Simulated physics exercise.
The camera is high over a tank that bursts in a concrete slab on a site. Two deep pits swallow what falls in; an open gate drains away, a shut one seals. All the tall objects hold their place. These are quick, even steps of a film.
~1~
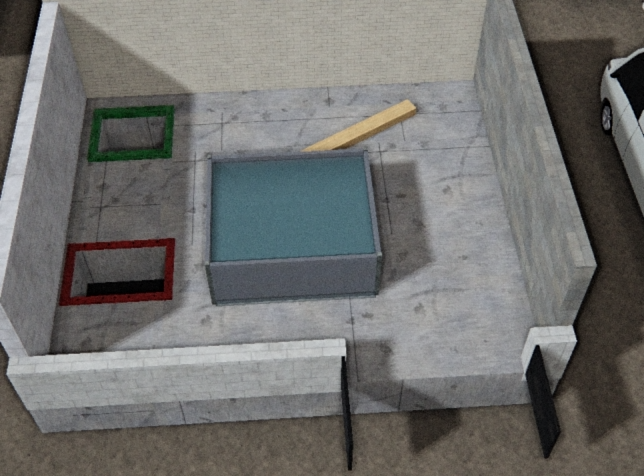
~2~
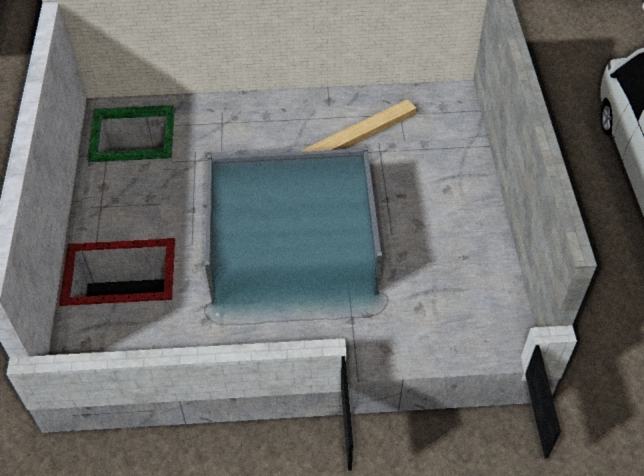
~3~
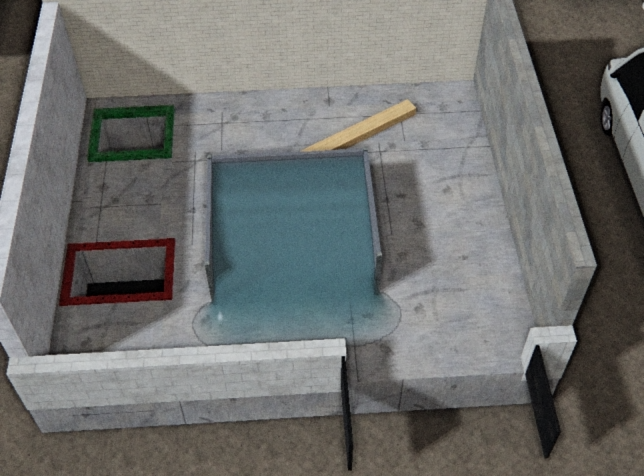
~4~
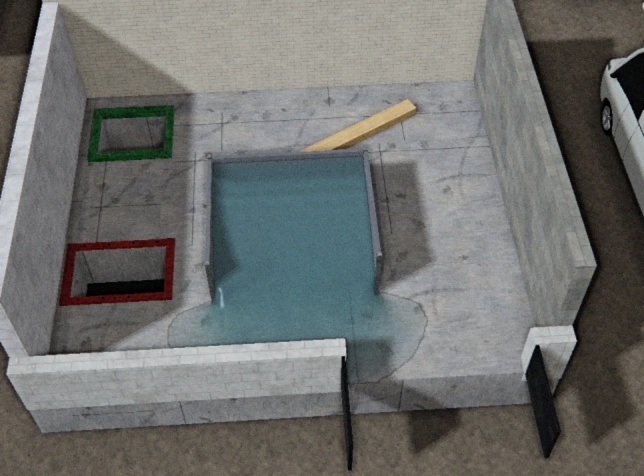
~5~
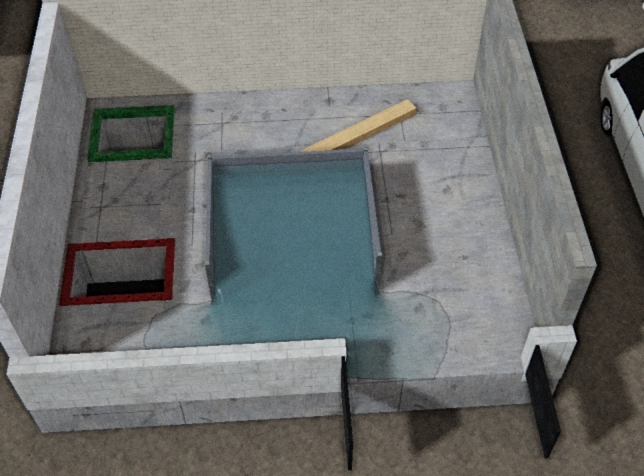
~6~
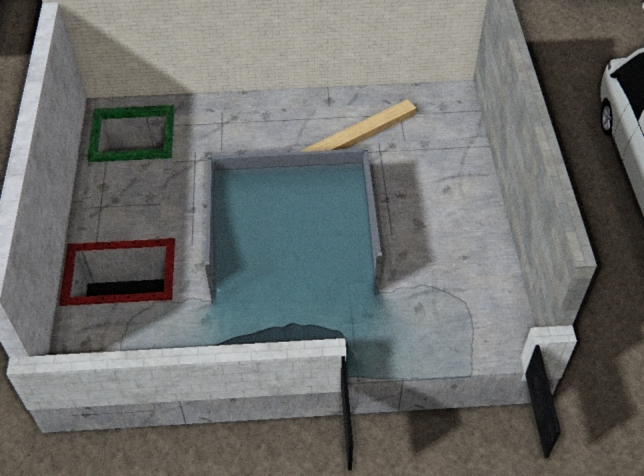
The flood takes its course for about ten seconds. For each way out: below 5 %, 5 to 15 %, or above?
The gate takes above 15 %; the green pit takes not even 5 %; the red pit takes above 15 %.
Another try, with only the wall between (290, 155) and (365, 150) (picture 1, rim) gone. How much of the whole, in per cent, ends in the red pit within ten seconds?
Roughly, in per cent: Red 8.
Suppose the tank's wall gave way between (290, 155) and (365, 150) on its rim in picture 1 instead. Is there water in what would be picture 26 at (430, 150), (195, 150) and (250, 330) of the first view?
In that order: Flooded, under water, clear.
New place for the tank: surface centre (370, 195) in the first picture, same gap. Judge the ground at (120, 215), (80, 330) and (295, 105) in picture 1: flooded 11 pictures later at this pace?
In turn: Dry, awash, free of water.
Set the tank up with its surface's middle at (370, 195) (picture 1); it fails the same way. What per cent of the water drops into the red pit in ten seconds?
In per cent: Red 10.
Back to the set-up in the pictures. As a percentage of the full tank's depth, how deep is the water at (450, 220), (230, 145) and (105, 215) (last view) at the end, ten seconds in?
About 2, 0 and 4 per cent.
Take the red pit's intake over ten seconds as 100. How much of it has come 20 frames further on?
Close to 50 %.
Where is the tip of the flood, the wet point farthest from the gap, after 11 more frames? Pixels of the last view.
Near (75, 182).
A moment on, water covers 20 % of the floor; the gate 9 %, the green pit 0 %, the red pit 0 %.
Next, water covers 30 % of the floor; the gate 19 %, the green pit 0 %, the red pit 3 %.
Then, water covers 40 % of the floor; the gate 27 %, the green pit 0 %, the red pit 12 %.
Later, water covers 65 % of the floor; the gate 34 %, the green pit 0 %, the red pit 20 %.
In the end, water covers 85 % of the floor; the gate 40 %, the green pit 0 %, the red pit 24 %.
